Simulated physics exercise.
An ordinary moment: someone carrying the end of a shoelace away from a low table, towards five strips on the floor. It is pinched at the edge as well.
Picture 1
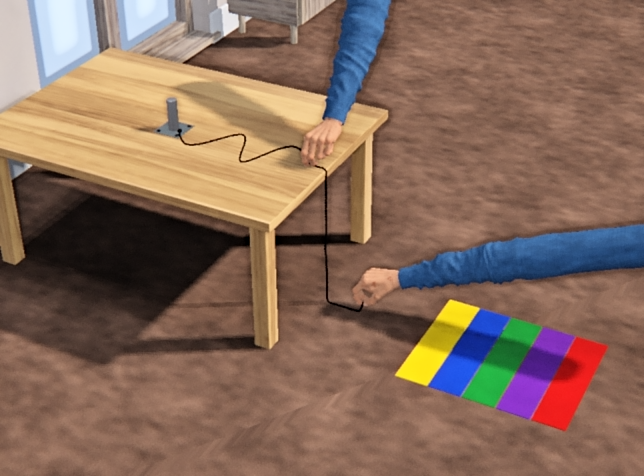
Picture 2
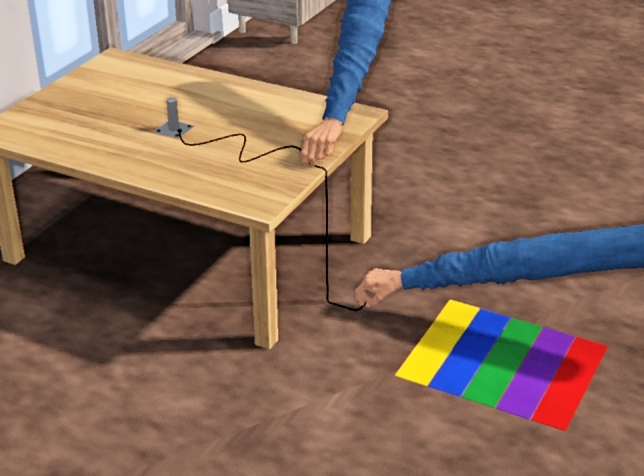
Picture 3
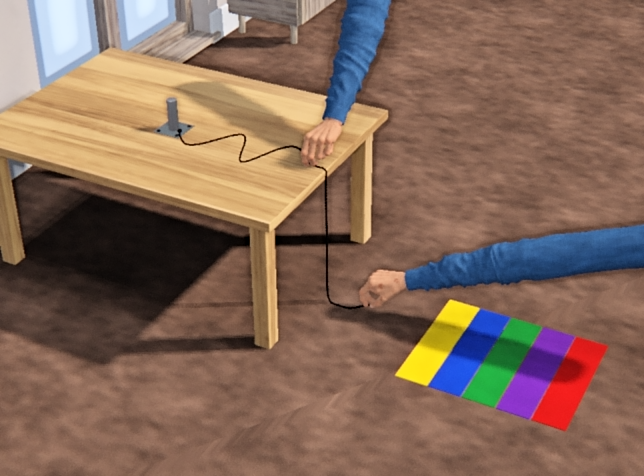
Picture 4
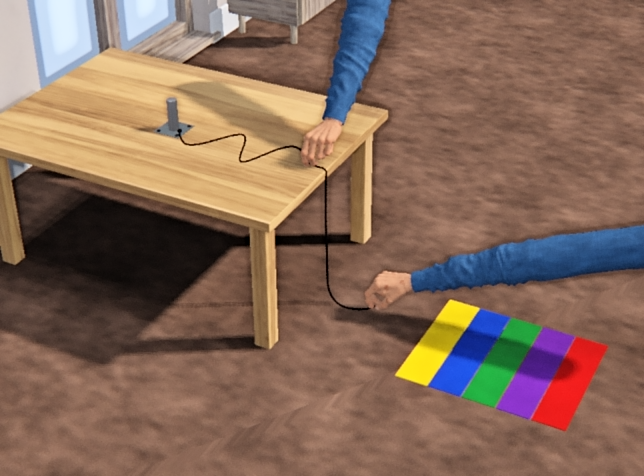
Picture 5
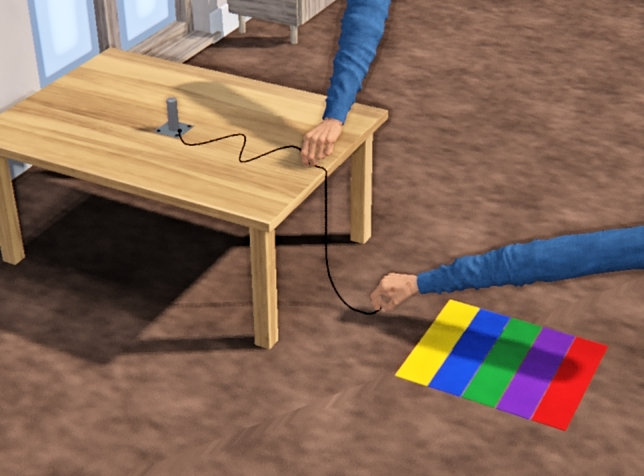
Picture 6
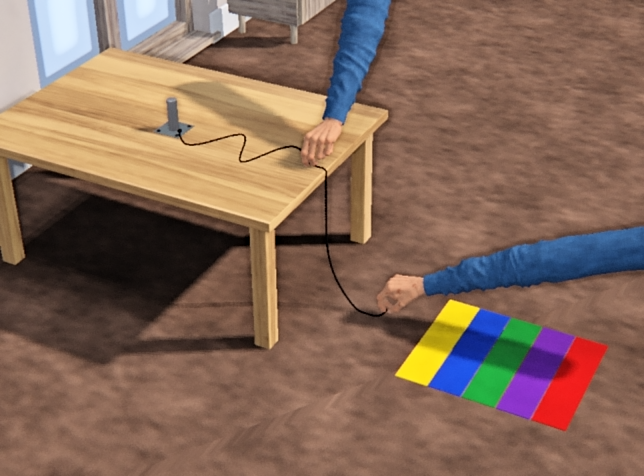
The loose end of a dark lace was drawn slowly a short way right by one hand, towards five coloured strips on the floor, while another hand kept it pinched at the table's edge.
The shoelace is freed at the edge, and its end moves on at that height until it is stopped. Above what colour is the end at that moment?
The end stops over the red strip.
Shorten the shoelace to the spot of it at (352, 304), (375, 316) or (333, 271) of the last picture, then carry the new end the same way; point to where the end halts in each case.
About (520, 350), (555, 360) and (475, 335).
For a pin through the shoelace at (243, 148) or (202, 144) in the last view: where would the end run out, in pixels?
Near (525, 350) and (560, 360).
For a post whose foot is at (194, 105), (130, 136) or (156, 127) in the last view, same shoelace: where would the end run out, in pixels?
Near (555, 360), (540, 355) and (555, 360).
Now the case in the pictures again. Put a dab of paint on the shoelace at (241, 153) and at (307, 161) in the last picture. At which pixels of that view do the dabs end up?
The first at (293, 160), the second at (387, 219).
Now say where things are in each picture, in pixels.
In the first frame, end (363, 302); yellow (421, 366); blue (454, 376); green (487, 387); purple (522, 398); red (556, 409).
In the second frame, end (365, 303); shoelace through (188, 145) (245, 141) (270, 152) (315, 166) (327, 225) (327, 285).
In the third frame, end (369, 304).
In the fourth frame, end (375, 306); shoelace through (188, 145) (245, 141) (270, 152) (315, 166) (326, 225) (328, 285).
In the fifth frame, end (381, 308).
In the sixth frame, end (387, 310); shoelace through (188, 145) (245, 141) (270, 152) (315, 166) (326, 225) (340, 287).
Soon after, end near (512, 348); over green.
Then, end near (553, 360); over purple.
At full stretch, end near (577, 367); over red. It gets as far as the red strip.
